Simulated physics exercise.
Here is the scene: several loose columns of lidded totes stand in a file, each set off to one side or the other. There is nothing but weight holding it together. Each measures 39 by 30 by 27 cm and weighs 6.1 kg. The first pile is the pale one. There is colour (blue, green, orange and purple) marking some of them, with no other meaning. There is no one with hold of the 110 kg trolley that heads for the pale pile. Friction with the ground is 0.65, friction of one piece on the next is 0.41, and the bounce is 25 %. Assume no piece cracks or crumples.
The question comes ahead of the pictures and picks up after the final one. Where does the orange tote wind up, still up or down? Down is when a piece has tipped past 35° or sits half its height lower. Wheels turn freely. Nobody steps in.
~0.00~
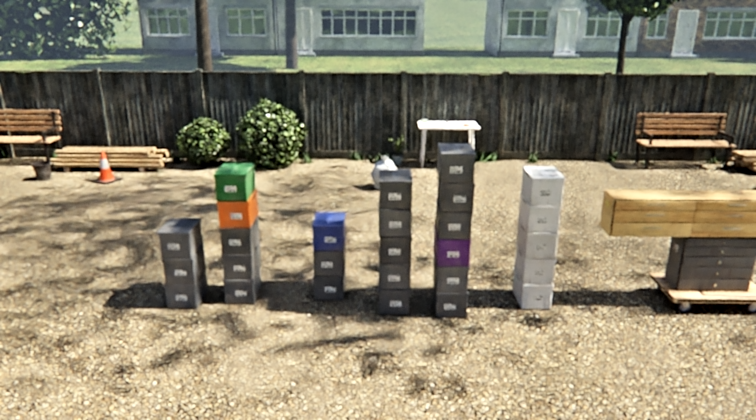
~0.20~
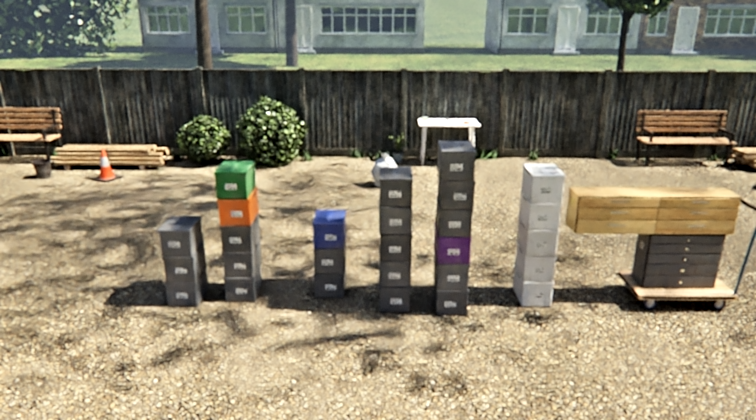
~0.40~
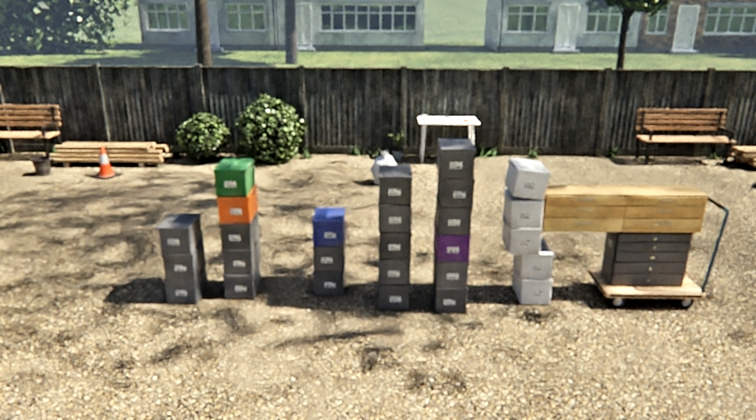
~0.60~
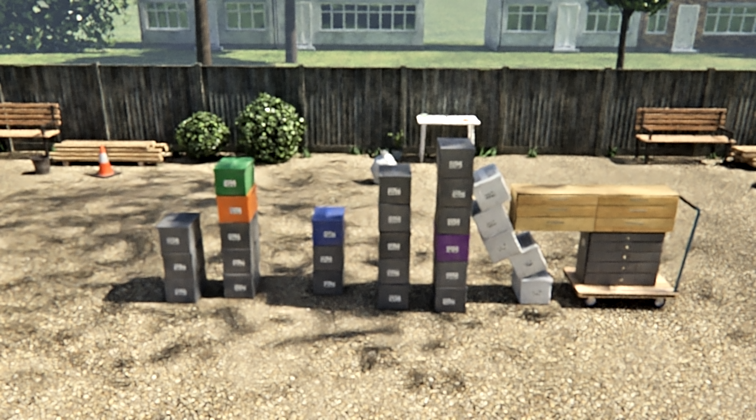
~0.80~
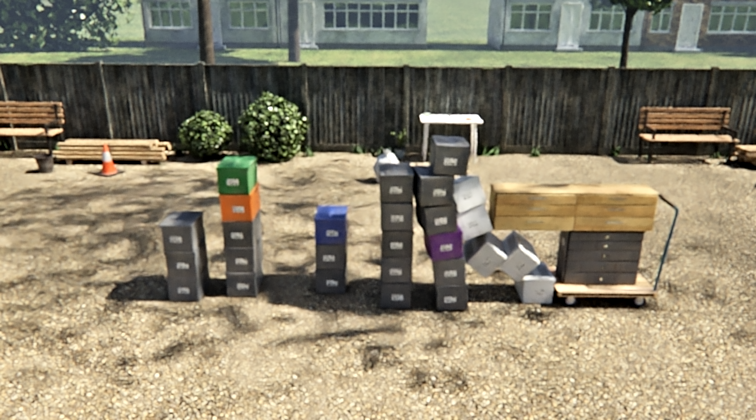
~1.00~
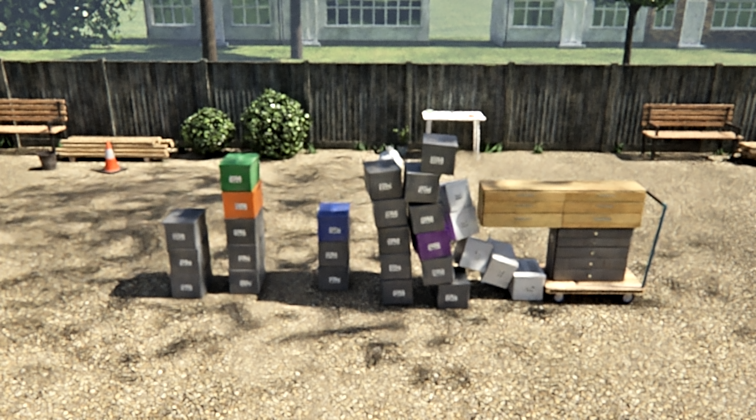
Once all is still, the orange tote is still up.
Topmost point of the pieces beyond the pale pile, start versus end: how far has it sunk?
By about 25 cm, start to end.
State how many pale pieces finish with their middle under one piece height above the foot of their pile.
Number of pale pieces - 5.
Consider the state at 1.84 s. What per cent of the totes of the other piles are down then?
45 per cent.
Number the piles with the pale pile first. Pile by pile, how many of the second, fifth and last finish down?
As for pieces, it's second 5, fifth 0 and last 0.
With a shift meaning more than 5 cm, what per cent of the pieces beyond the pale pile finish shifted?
The share is 70 %.
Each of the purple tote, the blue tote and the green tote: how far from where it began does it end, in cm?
Moved: Purple 90, blue 130, green 0.
After 1.36 s, 4 of the pale pile down; none of the 22 other totes down, 11 disturbed; orange tote unmoved; purple tote 25° from how it stood.
After 1.84 s, 4 of the pale pile down; 10 of the 22 other totes down; orange tote unmoved; purple tote 54° from how it stood, 20 cm lower.
After 2.74 s, 4 of the pale pile down; 13 of the 22 other totes down; orange tote 8 cm from its place; purple tote 72° from how it stood, 21 cm lower.
In the end (4.9 s), 4 of the pale pile down; 13 of the 22 other totes down; orange tote 7 cm from its place; blue tote upside down; purple tote on its side. From the last view, middles, orange tote near (237, 198), blue tote near (235, 253).
